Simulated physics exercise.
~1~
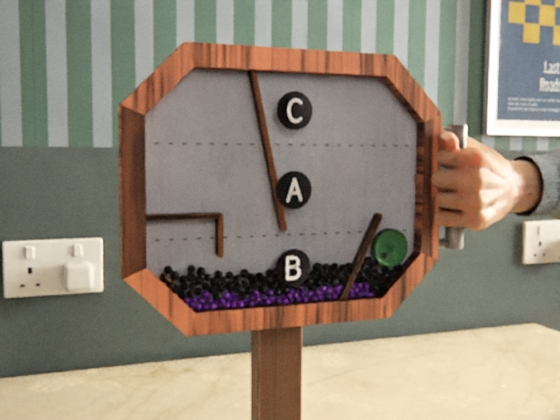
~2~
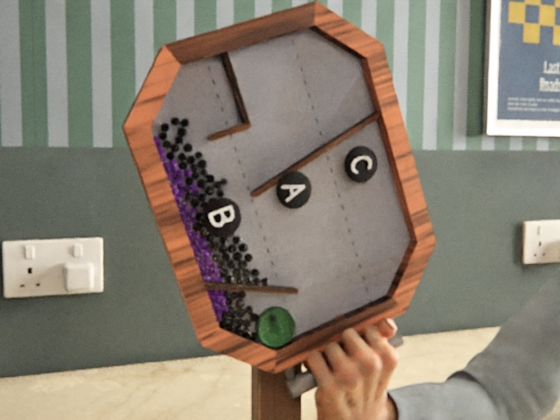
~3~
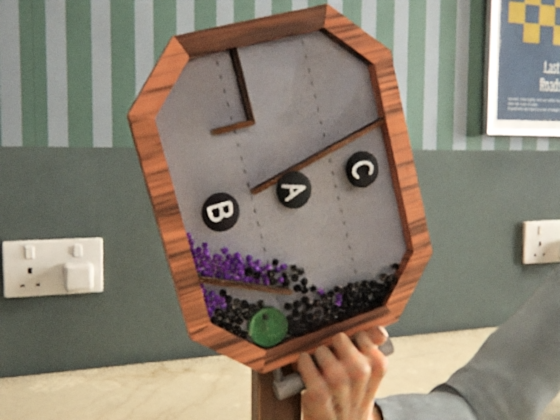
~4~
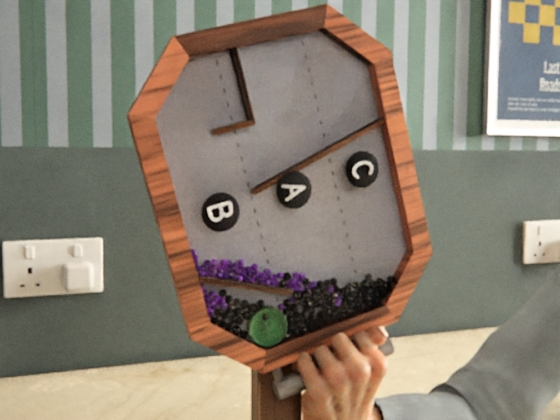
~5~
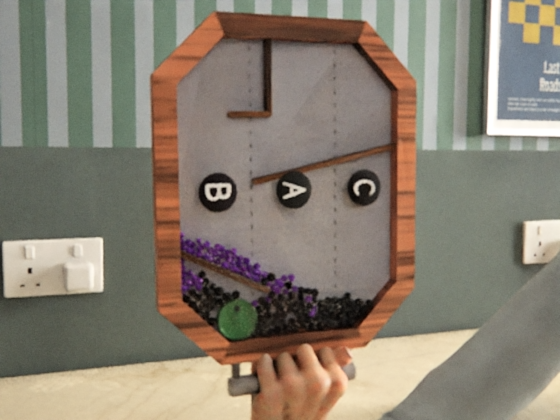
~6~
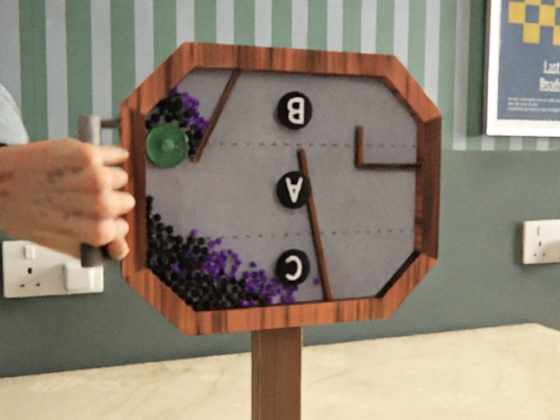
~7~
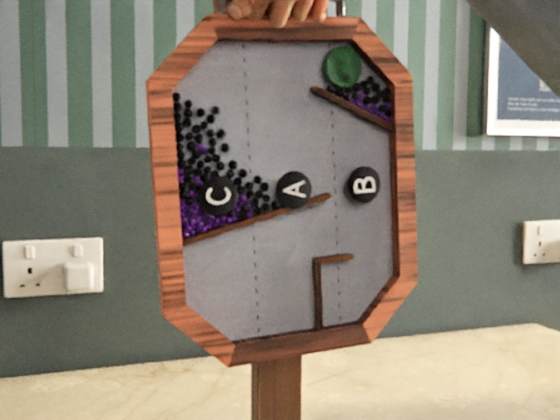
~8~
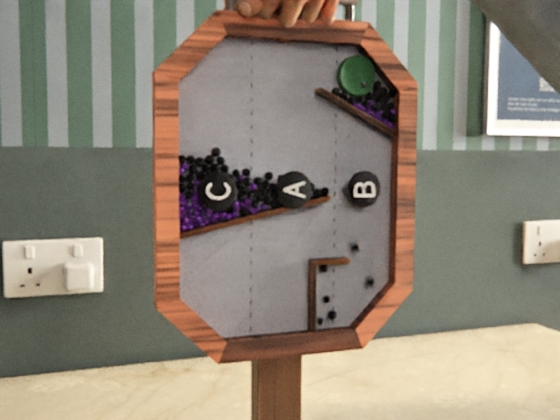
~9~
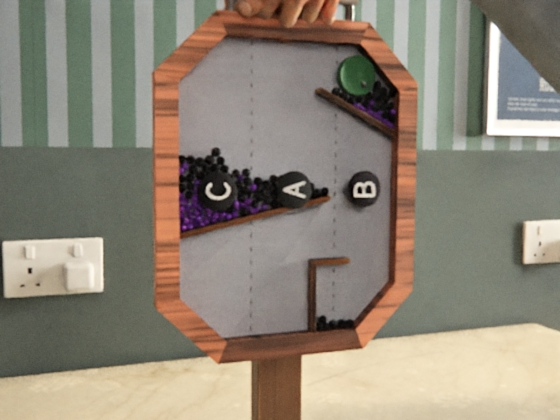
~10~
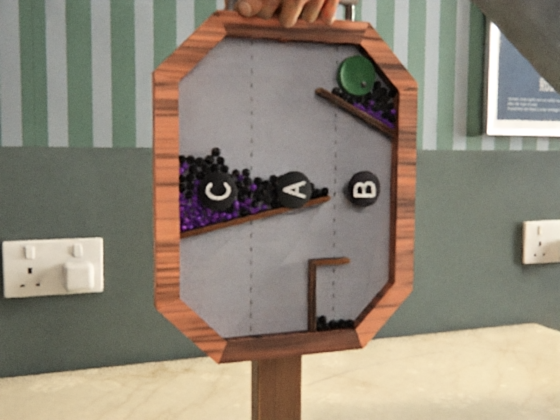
A wooden-framed puzzle box of black and purple beads and a green disc is turned clockwise by a hand, pauses, then is turned further until the handle is on top; beads spill across its ledges and settle mostly around the letter C.
